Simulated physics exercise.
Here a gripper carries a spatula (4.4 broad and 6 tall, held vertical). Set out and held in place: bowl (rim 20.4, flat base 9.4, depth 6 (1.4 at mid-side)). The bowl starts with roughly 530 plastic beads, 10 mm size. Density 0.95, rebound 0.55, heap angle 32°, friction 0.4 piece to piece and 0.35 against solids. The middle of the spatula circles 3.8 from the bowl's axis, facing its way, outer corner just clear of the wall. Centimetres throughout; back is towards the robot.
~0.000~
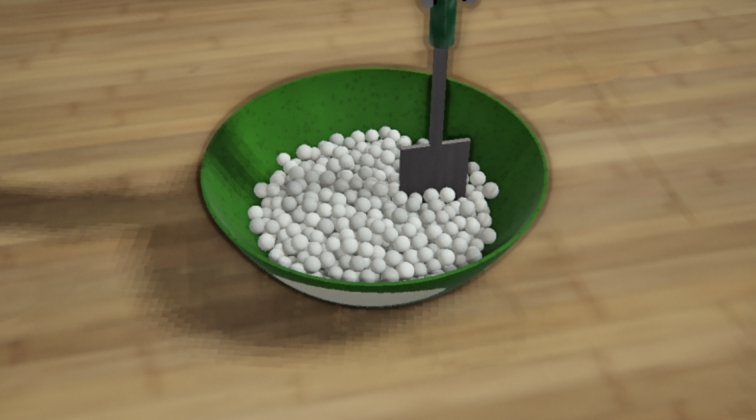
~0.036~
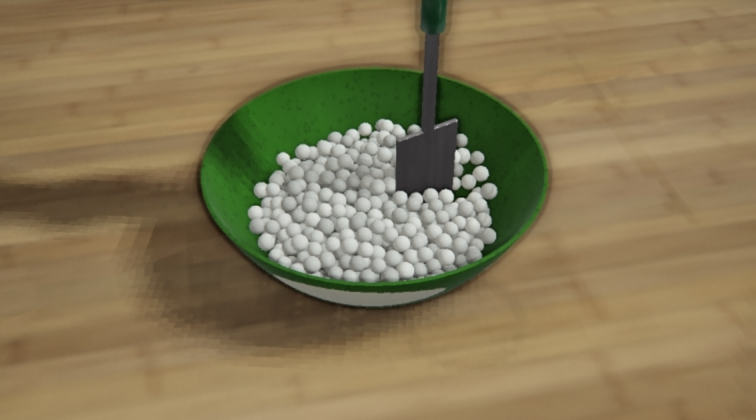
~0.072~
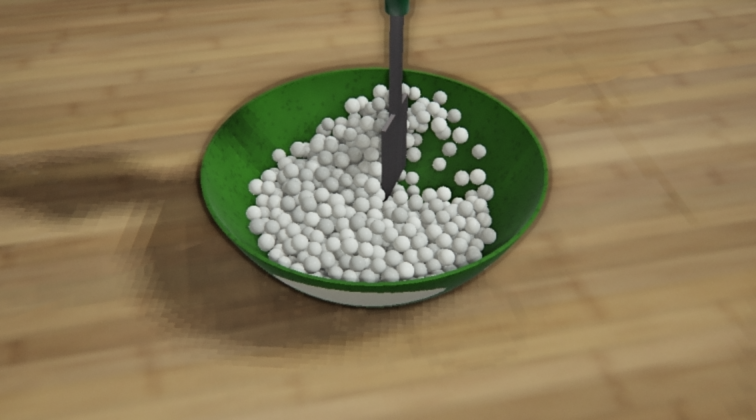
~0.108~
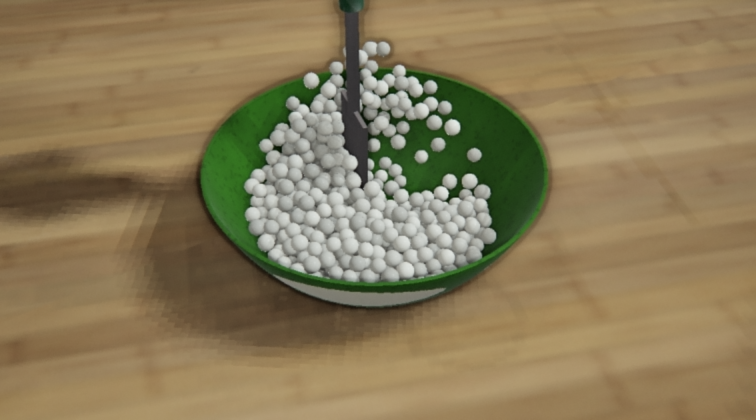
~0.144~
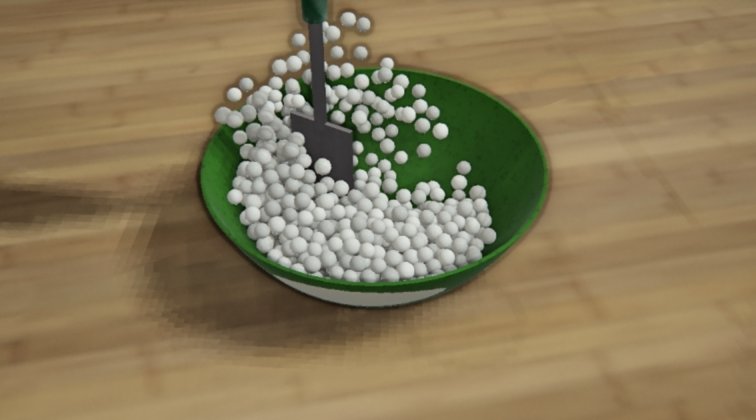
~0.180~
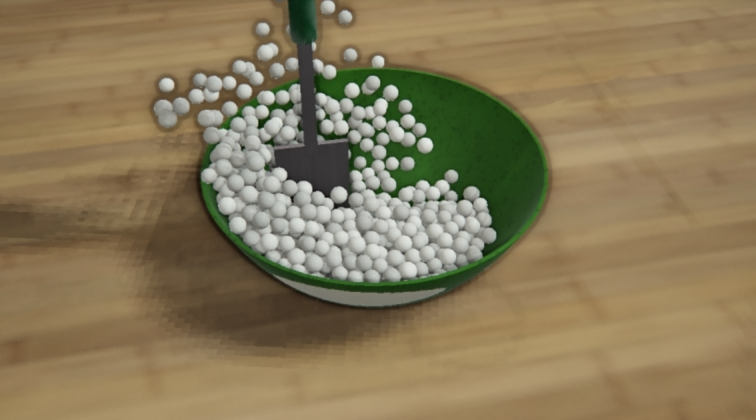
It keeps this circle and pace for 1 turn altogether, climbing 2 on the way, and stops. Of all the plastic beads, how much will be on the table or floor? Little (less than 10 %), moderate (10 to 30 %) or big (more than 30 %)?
On the table or floor the share is moderate, 10 to 30 %.
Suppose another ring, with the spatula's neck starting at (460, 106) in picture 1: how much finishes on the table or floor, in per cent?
Some 20 per cent.
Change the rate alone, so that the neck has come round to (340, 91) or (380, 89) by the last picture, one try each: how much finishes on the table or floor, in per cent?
Some 0 and 0 per cent.
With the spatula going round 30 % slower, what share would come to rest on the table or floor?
In that case some 5 per cent.
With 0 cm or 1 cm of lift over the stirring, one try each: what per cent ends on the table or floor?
Some 30 and 25 per cent.
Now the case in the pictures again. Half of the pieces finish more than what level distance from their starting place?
About 5 cm.
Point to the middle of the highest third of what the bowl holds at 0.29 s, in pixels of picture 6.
At about (418, 233).
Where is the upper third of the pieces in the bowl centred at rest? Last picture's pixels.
Near (403, 207).
After 0.24 s, 242° round, highest piece 11 above the table; 486 in the bowl, 1 on the table or floor, 43 in flight or on the tool.
After 0.29 s, 306° round, highest piece 11 above the table; 450 in the bowl, 21 on the table or floor, 59 in flight or on the tool.
After 0.52 s, 0° round, highest piece 6 above the table; 429 in the bowl, 100 on the table or floor, 1 in flight or on the tool.
After 1.22 s, 0° round, highest piece 5 above the table; 429 in the bowl, 101 on the table or floor.
In the end, 429 in the bowl, 101 on the table or floor. That is 19 % on the table or floor.
